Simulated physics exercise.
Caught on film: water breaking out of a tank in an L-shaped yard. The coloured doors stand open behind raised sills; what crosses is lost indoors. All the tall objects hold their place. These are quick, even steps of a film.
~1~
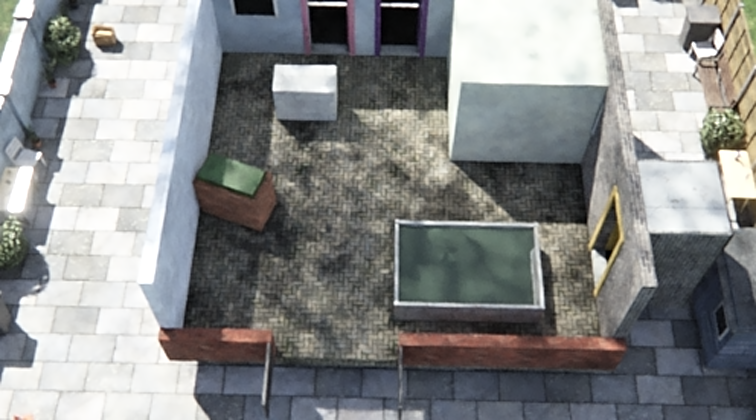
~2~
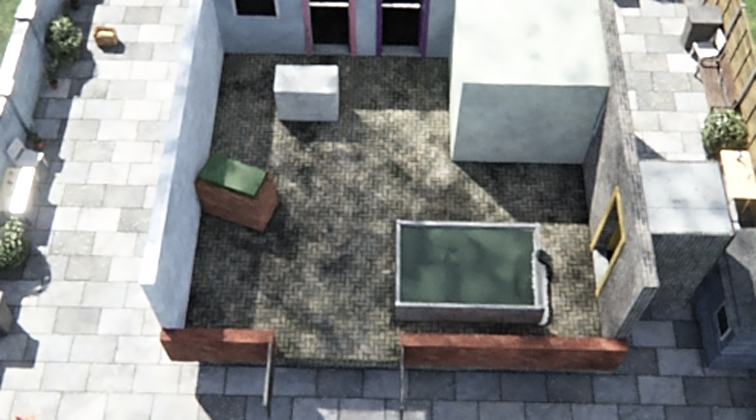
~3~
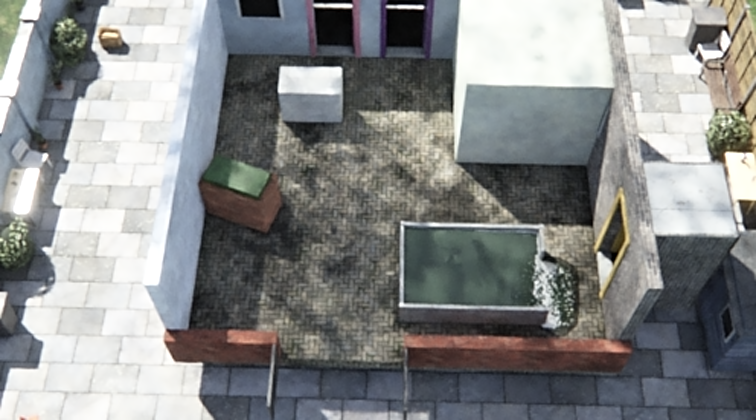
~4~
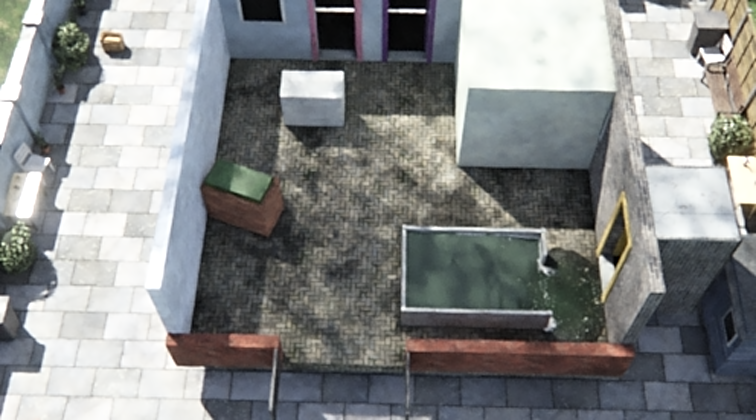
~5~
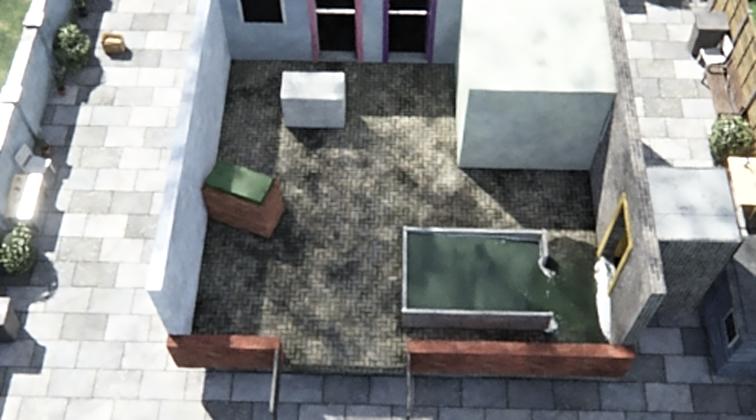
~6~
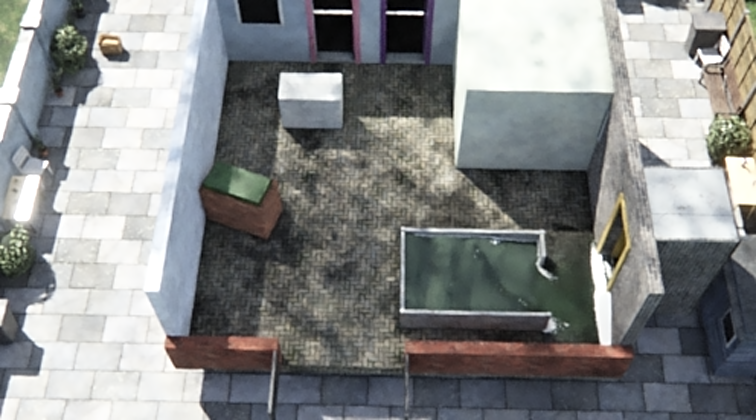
A walled, L-shaped yard of dark paving is seen from high above, with pale slabs outside and open pink and purple doorways at the back. A large pale block fills the back right, with a small white box, a green-topped brick box at left and a grey-rimmed tank of green water at front right. Water breaks from the tank's right end, foams and spreads to the right-hand wall as the view shifts very slightly.
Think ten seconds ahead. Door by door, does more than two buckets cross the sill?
One by one: The purple door stays under that; the pink door stays under that; the yellow door takes more than that.
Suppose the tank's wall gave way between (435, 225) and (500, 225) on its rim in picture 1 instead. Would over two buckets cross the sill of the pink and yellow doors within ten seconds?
The pink one lets more in, the yellow one is under.
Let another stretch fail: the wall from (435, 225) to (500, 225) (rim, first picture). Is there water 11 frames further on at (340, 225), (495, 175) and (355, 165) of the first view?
One after the other: No water, covered, covered.
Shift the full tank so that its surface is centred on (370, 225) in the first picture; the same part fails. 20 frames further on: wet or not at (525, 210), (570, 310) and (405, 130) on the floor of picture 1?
One after the other: Awash, awash, free of water.
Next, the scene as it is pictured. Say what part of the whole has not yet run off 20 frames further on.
Some 90 per cent.
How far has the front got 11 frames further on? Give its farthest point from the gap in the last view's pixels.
I would point to (587, 177).
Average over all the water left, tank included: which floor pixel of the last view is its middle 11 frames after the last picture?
Close to (514, 295).
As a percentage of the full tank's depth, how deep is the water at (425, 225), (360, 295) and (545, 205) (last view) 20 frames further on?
Roughly 0, 0 and 6 per cent, in turn.
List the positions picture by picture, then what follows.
The first frame shows still water in the open tank at (468, 265).
In the second frame, water pours out at (536, 289) and has run to a hidden place.
In the third frame, the front is at (571, 269), out from the gap at (540, 291).
In the fourth frame, the front is at (601, 279), out from the gap at (542, 295).
In the fifth frame, water pours out at (543, 296) and has run to (599, 256).
In the sixth frame, the front is at (594, 236), out from the gap at (541, 296).
A moment on, water covers 10 % of the floor; the purple door not reached, the pink door not reached, the yellow door over two buckets in.
Next, water covers 15 % of the floor; the purple door not reached, the pink door not reached, the yellow door far over two buckets in.
Then, water covers 30 % of the floor; the purple door not reached, the pink door not reached, the yellow door far over two buckets in.
Later, water covers 65 % of the floor; the purple door not reached, the pink door not reached, the yellow door far over two buckets in.
In the end, water covers 80 % of the floor; the purple door not reached, the pink door not reached, the yellow door far over two buckets in.
